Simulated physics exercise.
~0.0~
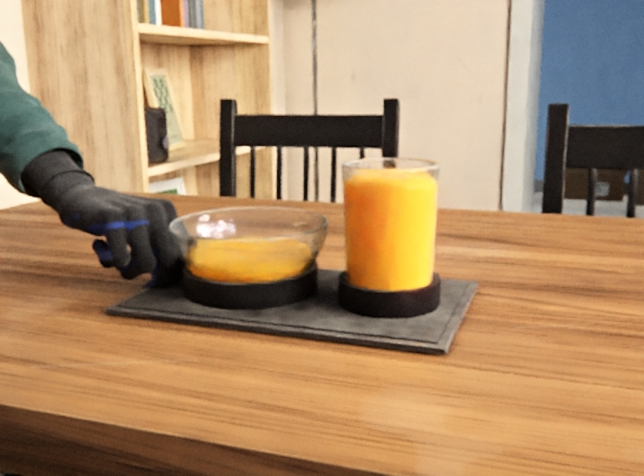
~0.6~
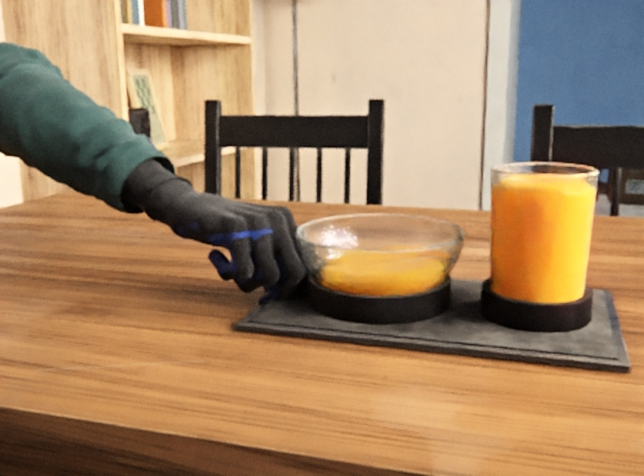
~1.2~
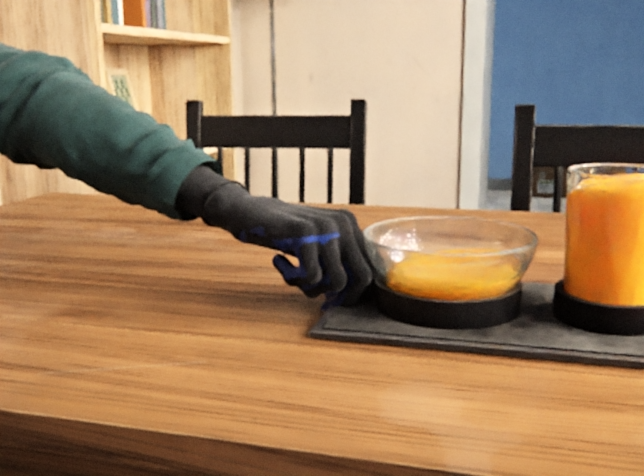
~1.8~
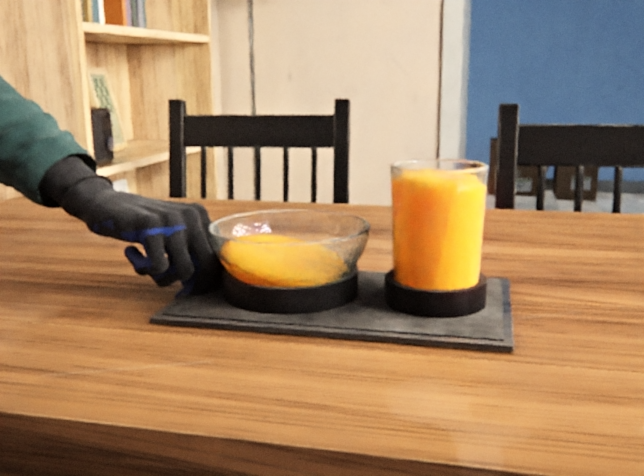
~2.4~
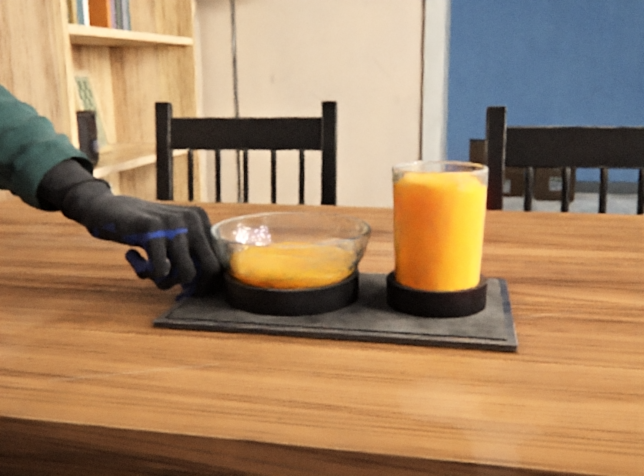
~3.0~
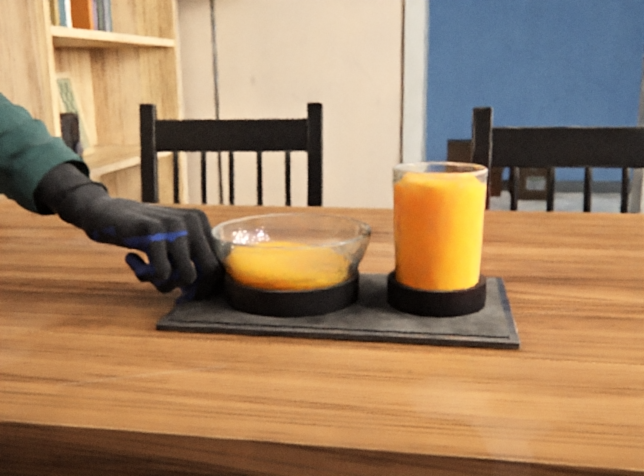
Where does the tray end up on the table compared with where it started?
The tray ends up a little further to the right than where it started.
